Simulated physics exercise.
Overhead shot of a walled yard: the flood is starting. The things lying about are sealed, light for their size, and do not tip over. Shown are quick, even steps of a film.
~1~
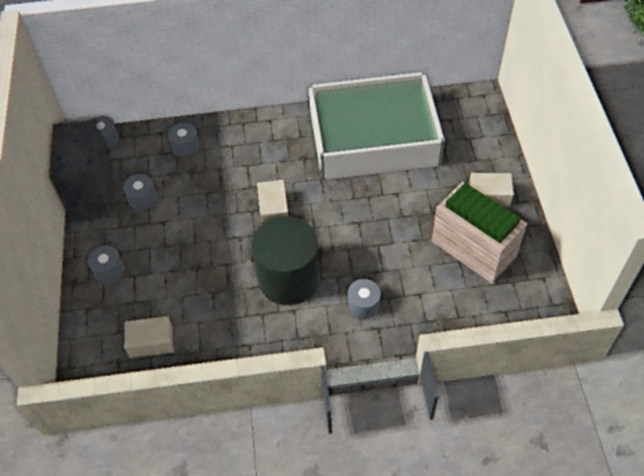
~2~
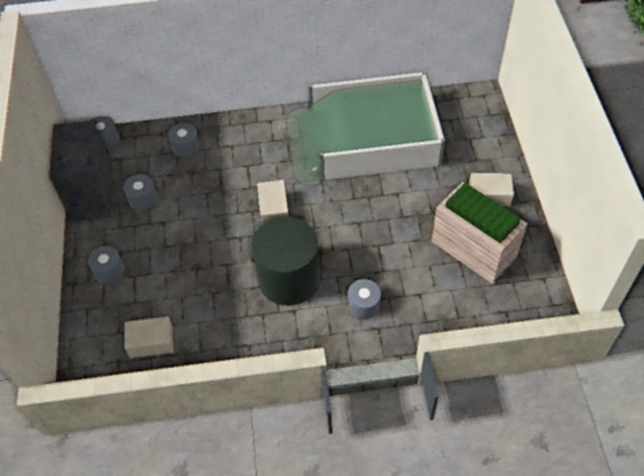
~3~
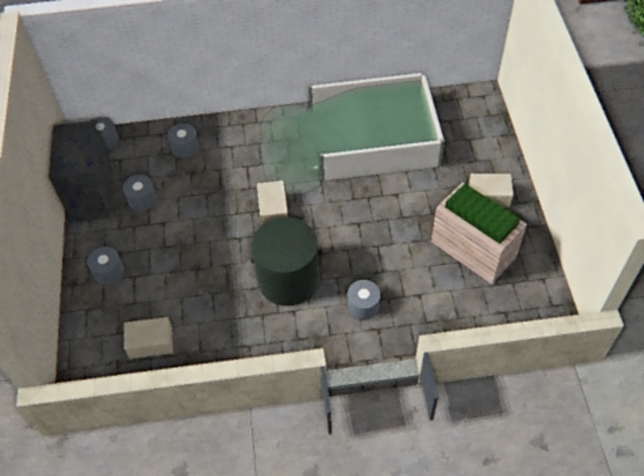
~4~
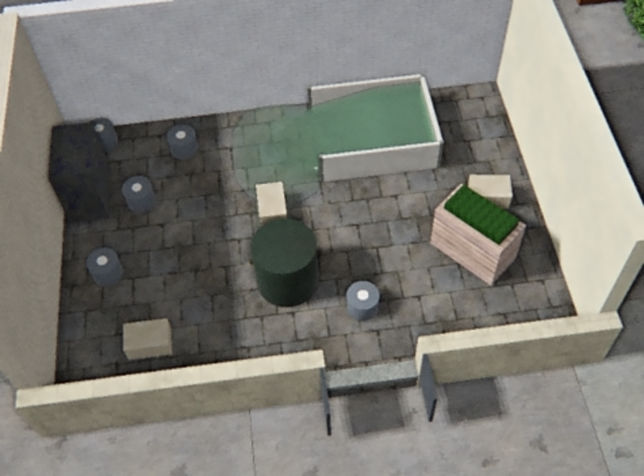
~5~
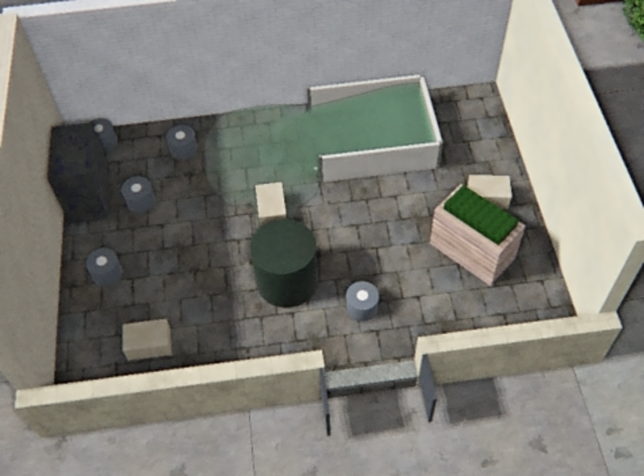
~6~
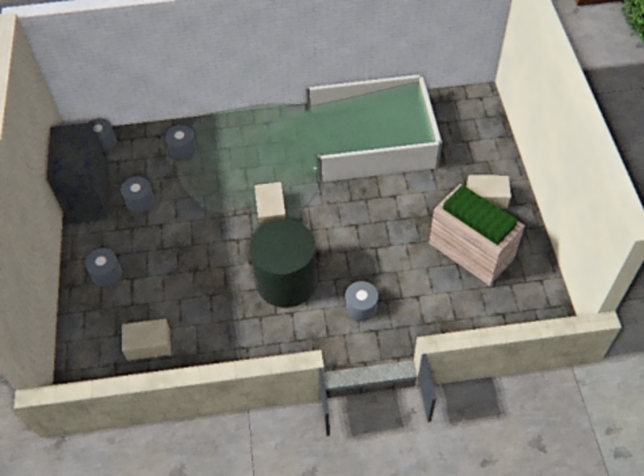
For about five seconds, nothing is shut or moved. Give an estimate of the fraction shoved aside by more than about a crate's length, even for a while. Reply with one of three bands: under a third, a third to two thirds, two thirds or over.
A third to two thirds.
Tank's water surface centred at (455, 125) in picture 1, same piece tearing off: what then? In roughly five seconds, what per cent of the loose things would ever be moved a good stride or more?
About 60 %.
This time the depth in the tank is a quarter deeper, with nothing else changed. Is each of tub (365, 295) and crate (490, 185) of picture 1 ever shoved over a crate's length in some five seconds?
Below that mark, below that mark.
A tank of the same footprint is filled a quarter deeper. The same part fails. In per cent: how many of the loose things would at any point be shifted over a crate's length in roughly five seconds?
Near 80 per cent of the loose things.
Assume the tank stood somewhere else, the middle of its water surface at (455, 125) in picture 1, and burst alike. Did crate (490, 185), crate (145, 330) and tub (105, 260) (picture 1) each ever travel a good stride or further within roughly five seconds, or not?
In turn: Less than that, not that far, pushed that far.
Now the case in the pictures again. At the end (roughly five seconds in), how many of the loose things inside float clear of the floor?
The number is 3.
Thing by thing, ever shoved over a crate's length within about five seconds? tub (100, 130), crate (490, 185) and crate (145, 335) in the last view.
In turn: Pushed that far, under that, less than that.
A moment on, 0 of 8 are well off their spots; 0 afloat.
Next, 2 of 8 are well off their spots; 2 afloat.
Later, 4 of 8 are well off their spots; 3 afloat.
In the end, 5 of 8 are well off their spots, and 5 have been at some point; 3 afloat.
